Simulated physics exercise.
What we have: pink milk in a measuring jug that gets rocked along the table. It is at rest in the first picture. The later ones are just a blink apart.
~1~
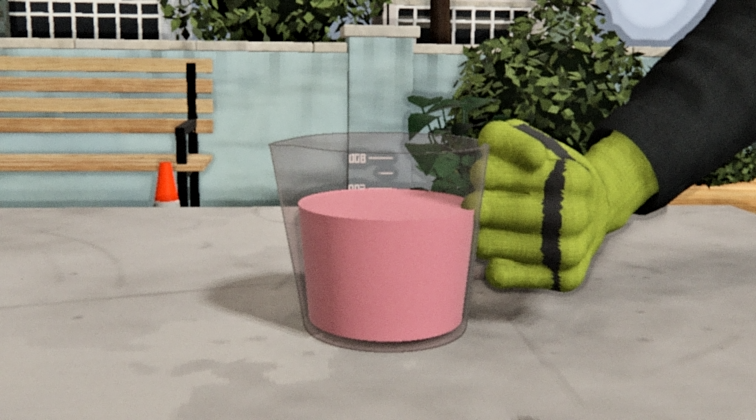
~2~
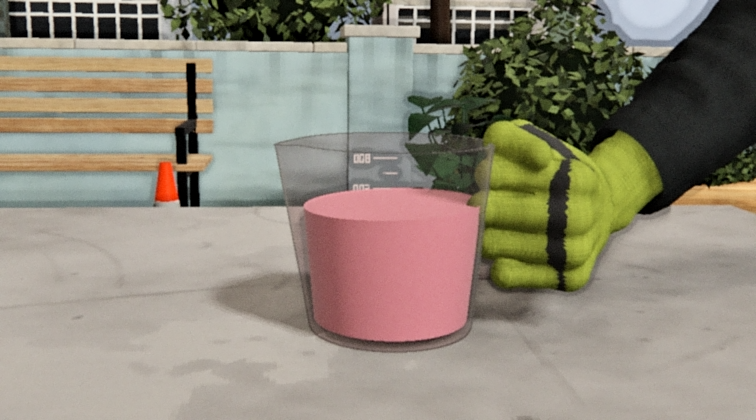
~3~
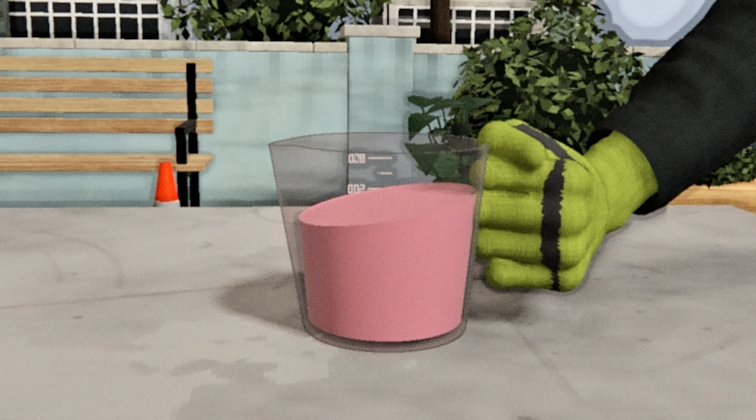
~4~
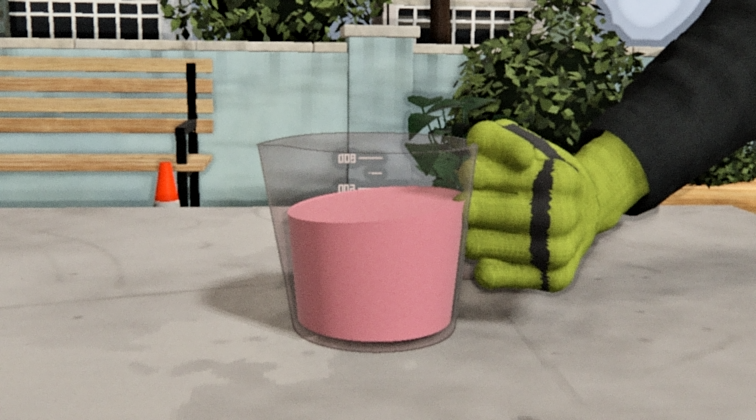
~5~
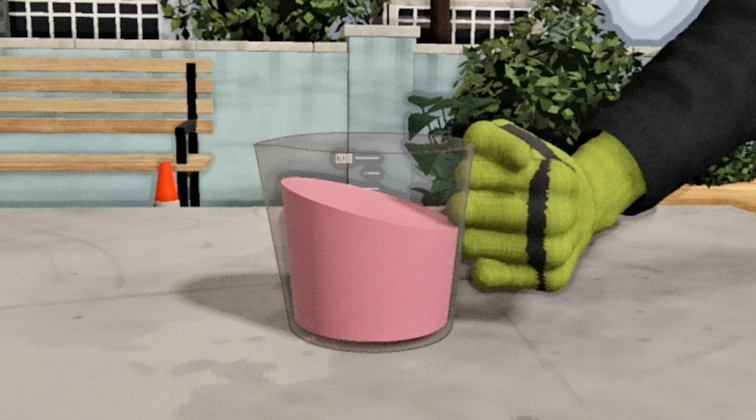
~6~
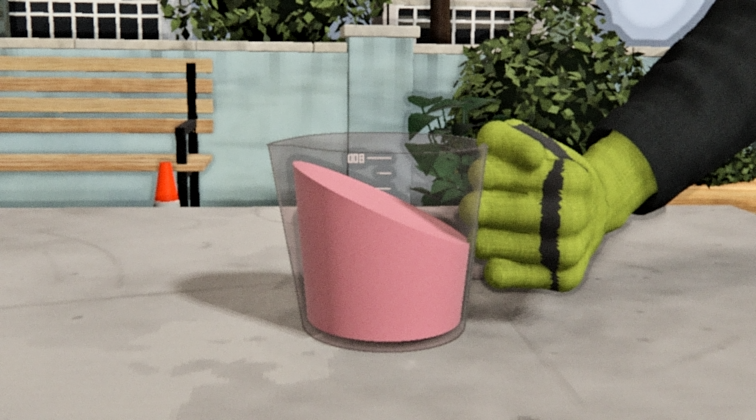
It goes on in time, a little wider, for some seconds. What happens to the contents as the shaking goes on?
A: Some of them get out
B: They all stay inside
A, some of them get out.
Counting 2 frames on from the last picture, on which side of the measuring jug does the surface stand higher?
The right-hand side.
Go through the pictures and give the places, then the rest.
The first frame shows measuring jug (387, 229) about two thirds full; at rest.
The second frame shows measuring jug about two thirds full, surface at (392, 205); surface about level.
The third frame shows measuring jug (387, 229) about two thirds full; surface clearly higher on the right.
The fourth frame shows measuring jug about two thirds full, surface at (376, 205); surface a little higher on the right.
The fifth frame shows measuring jug (372, 229) about two thirds full; surface clearly higher on the left.
The sixth frame shows measuring jug about two thirds full, surface at (385, 205); surface much higher on the left.
Soon after, the highest wave so far goes over the rim.
In the end, the highest wave so far goes over the rim; some is on the top.
